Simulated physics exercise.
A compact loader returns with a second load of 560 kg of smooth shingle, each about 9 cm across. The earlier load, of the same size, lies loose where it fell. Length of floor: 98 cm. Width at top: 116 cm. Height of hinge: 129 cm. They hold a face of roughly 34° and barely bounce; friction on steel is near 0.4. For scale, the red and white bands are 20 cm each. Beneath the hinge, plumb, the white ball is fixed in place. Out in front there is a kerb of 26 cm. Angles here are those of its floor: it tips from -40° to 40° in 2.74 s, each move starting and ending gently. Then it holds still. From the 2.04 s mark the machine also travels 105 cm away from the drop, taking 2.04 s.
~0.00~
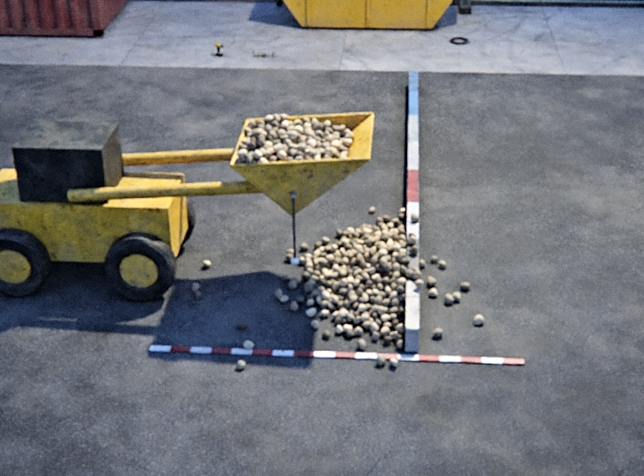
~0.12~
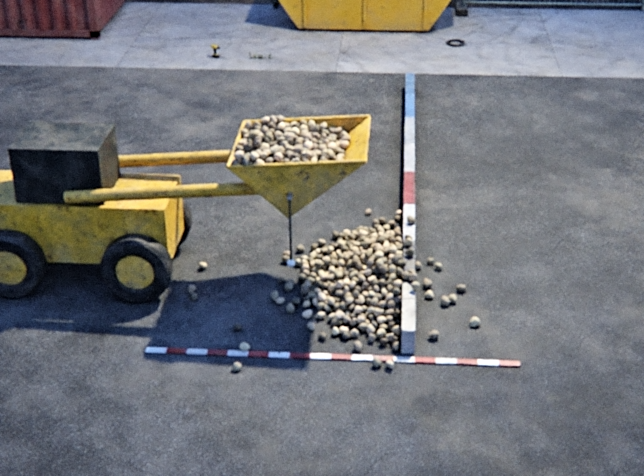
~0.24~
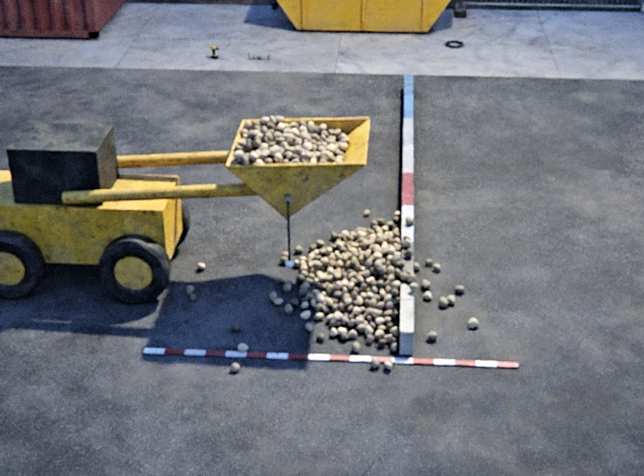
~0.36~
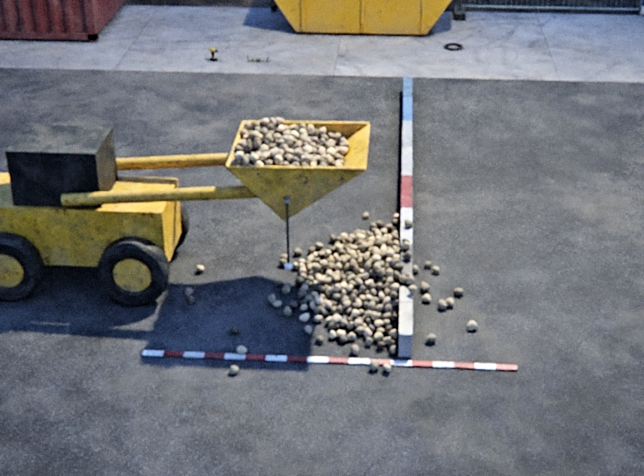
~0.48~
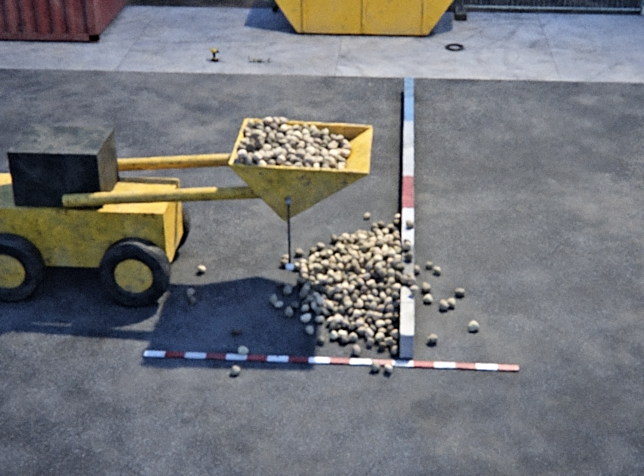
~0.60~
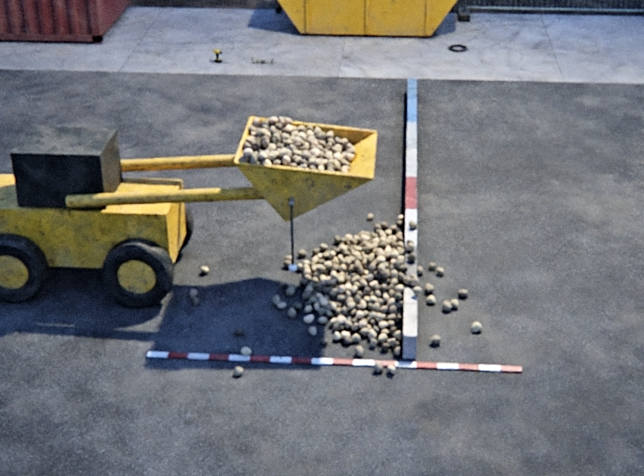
The footage shows a yellow loader holding a raised bucket full of rounded stones above a loose pile against a kerb; the bucket stays nearly still, then slowly tilts slightly downward at its right end, the stones barely shifting.
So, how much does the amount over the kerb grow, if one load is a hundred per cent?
It grows by around 16 per cent.
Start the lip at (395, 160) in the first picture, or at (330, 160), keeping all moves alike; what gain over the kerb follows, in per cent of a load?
The first would add around 45 per cent, the second around 0 per cent.
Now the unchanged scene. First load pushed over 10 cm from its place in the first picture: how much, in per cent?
Roughly 25 % of them.
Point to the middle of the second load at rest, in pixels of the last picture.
(368, 269).
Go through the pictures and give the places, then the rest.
Lip at (369, 159), floor tilted -40°, highest stones at (276, 126). The earlier load is highest near (388, 256), 35 cm above ground level, 98 % on this side of the kerb, 2 % over the kerb, in the first picture.
Lip at (366, 162), floor tilted -40°, highest stones at (273, 128); the stones move at 0.0 m/s on average, in the second picture.
Lip at (365, 164), floor tilted -38°, highest stones at (271, 128); the stones move at 0.1 m/s on average, in the third picture.
Lip at (365, 169), floor tilted -36°, highest stones at (267, 129); the stones move at 0.1 m/s on average, in the fourth picture.
Lip at (368, 173), floor tilted -33°, highest stones at (263, 127); the stones move at 0.1 m/s on average, in the fifth picture.
Lip at (373, 179), floor tilted -30°, highest stones at (265, 127); the stones move at 0.2 m/s on average, in the sixth picture.
After 2.1 s the floor is at 28°; in per cent of one load, 78 in the bucket, 120 on this side of the kerb, 2 over the kerb; the foremost stones are at (447, 300).
After 2.8 s the floor is at 40°; in per cent of one load, 1 in the bucket, 184 on this side of the kerb, 16 over the kerb; the foremost stones are at (495, 278).
After 4.5 s the floor is at 40°; in per cent of one load, 0 in the bucket, 183 on this side of the kerb, 17 over the kerb; the foremost stones are at (523, 270).
After 7.3 s the floor is at 40°; in per cent of one load, 0 in the bucket, 183 on this side of the kerb, 17 over the kerb; the foremost stones are at (523, 270). Net gain over the kerb, 16.
